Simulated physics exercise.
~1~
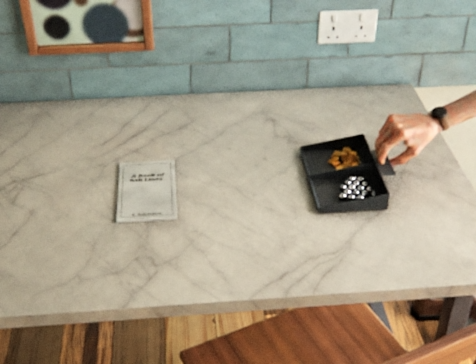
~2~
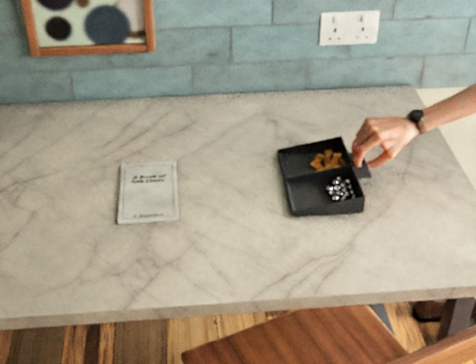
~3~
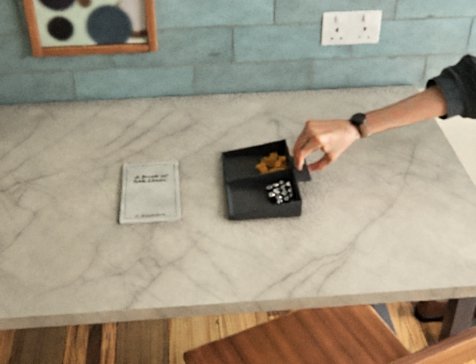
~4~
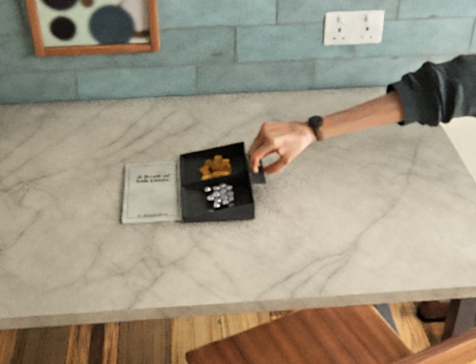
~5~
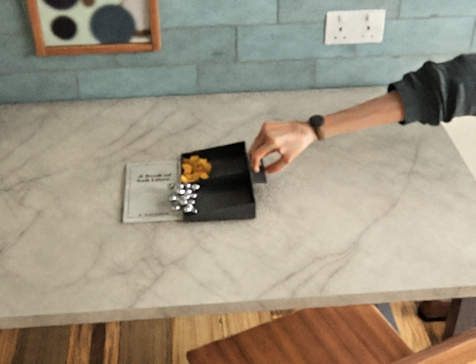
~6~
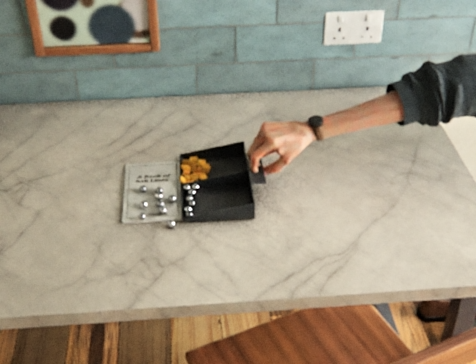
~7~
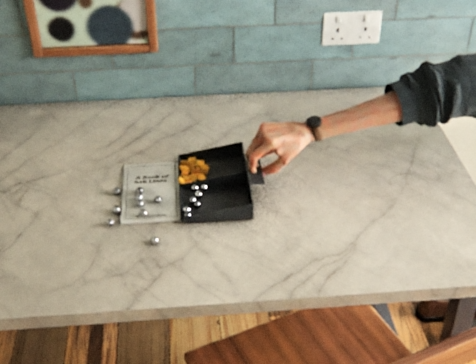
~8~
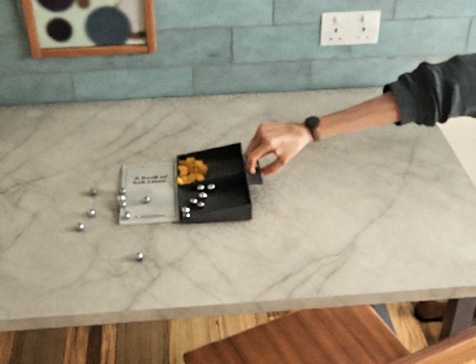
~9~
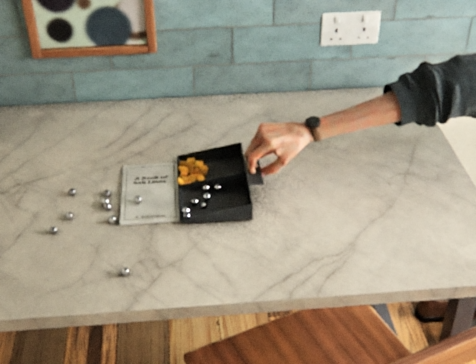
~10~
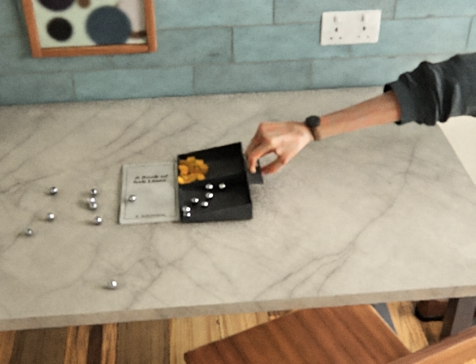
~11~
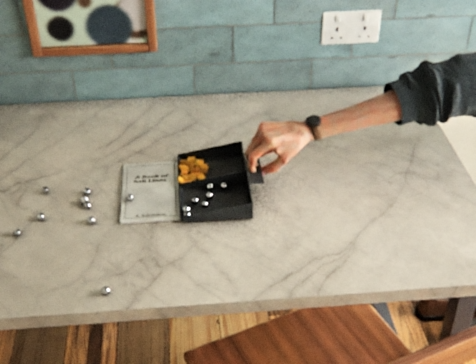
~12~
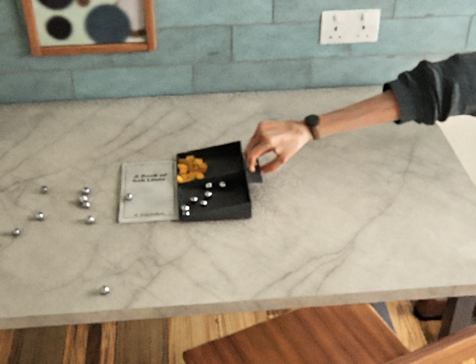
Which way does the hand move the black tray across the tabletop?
The hand moves the tray to the left, until it comes up against the thin grey book.
